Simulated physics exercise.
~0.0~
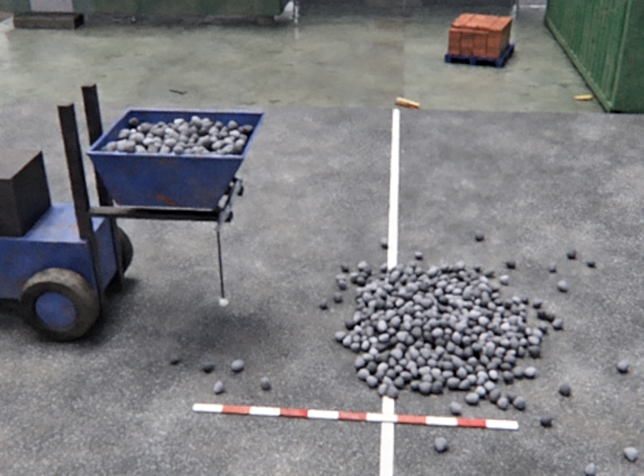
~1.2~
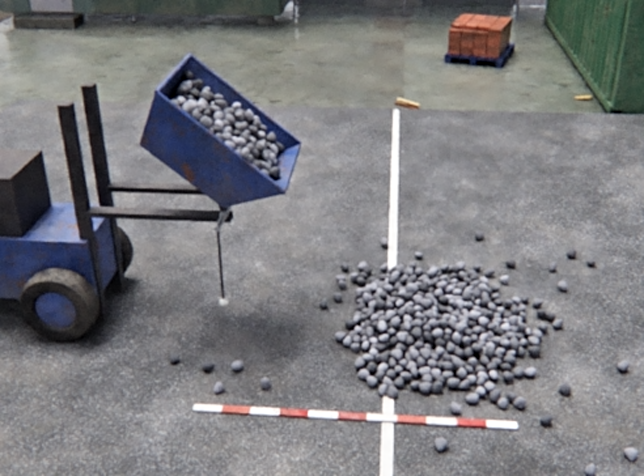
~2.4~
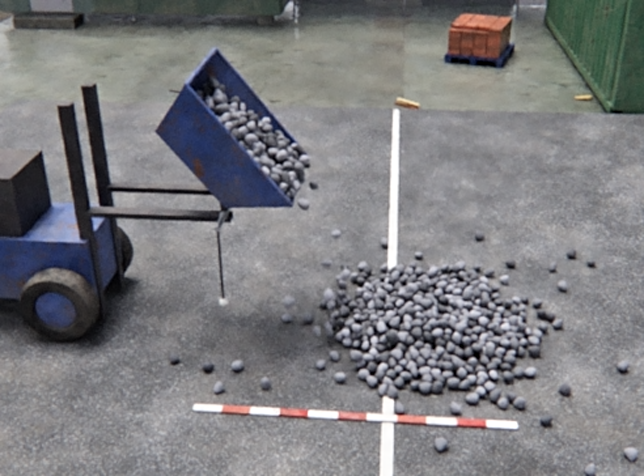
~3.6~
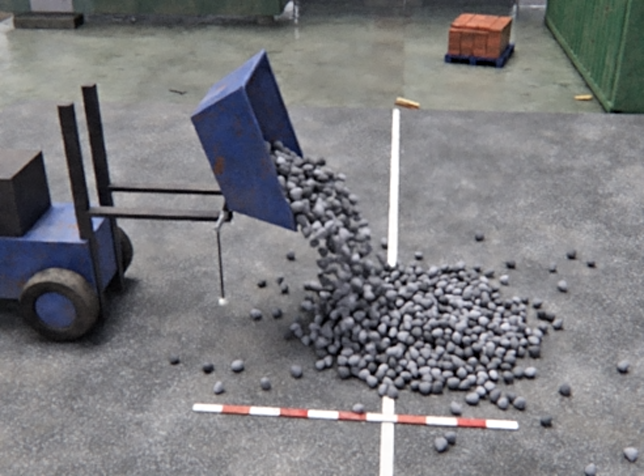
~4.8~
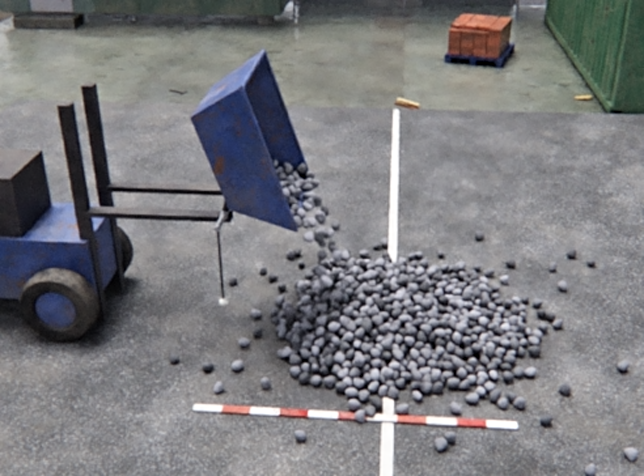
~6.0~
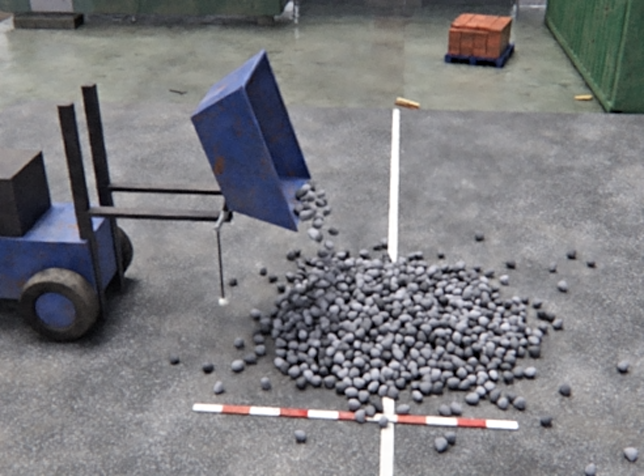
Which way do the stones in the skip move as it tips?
They move to the right, sliding down out of the tilted skip toward the heap.
